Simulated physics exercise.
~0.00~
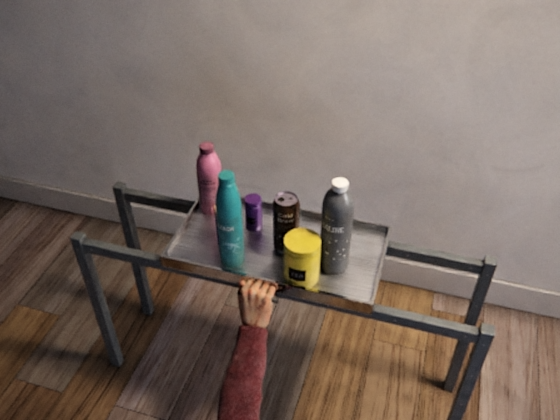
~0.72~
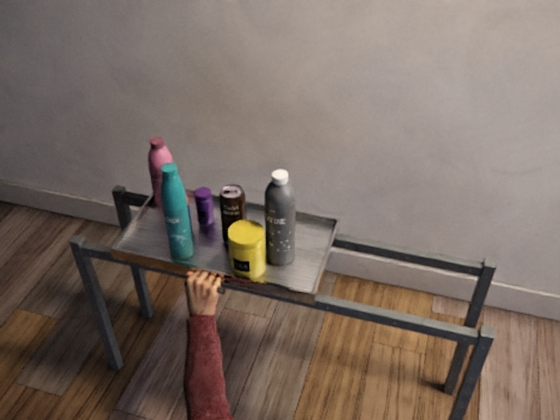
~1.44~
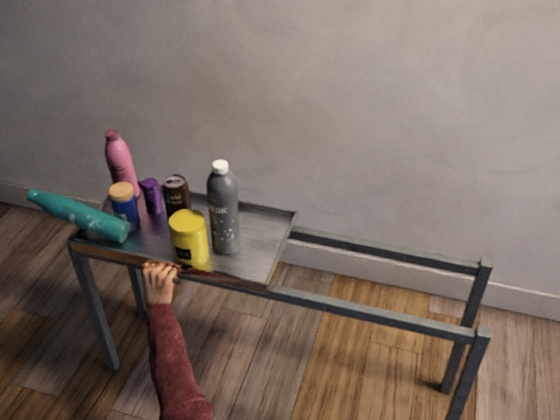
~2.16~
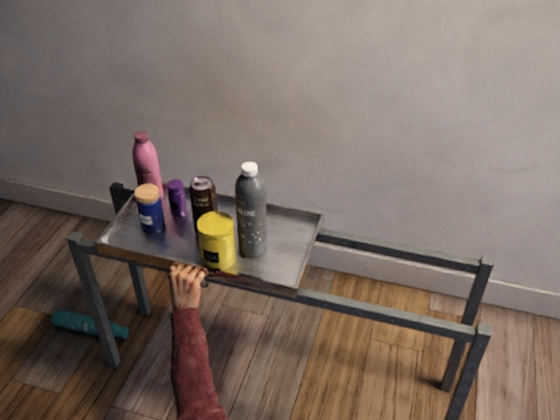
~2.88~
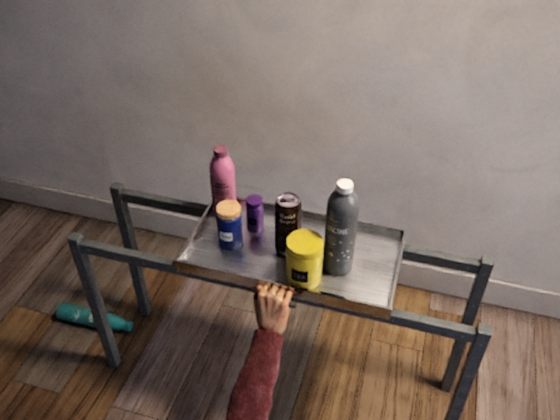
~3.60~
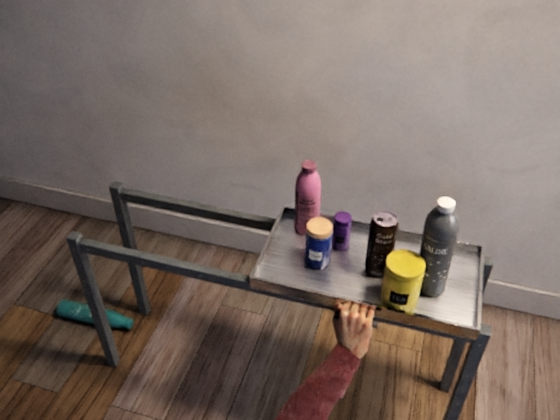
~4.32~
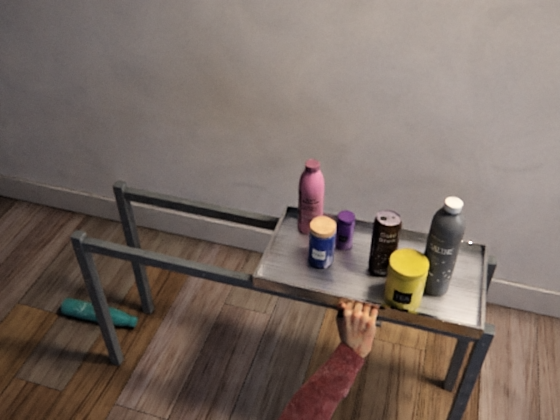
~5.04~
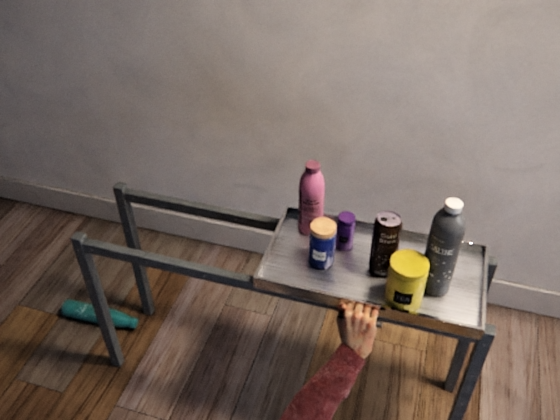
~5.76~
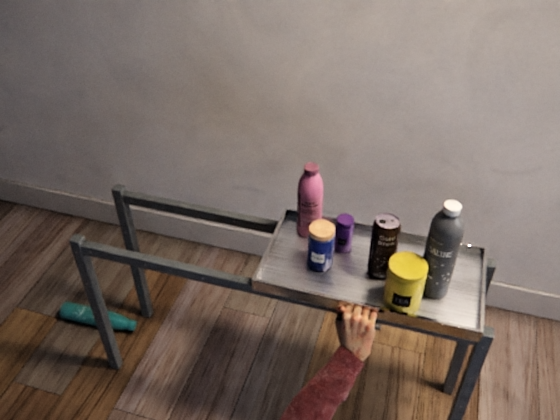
A tall turquoise bottle stands at the front left of a shallow metal tray on a dark frame, seen from above against a grey wall and wooden floor. Behind and beside it are a pink bottle, a purple container, a brown can, a yellow jar and a grey bottle. A red-sleeved hand slides the tray left, and the turquoise bottle topples over the left end, revealing a blue jar. The tray then travels right to the far end, leaving the bottle lying on the floor. There it rests, the other six things upright aboard.
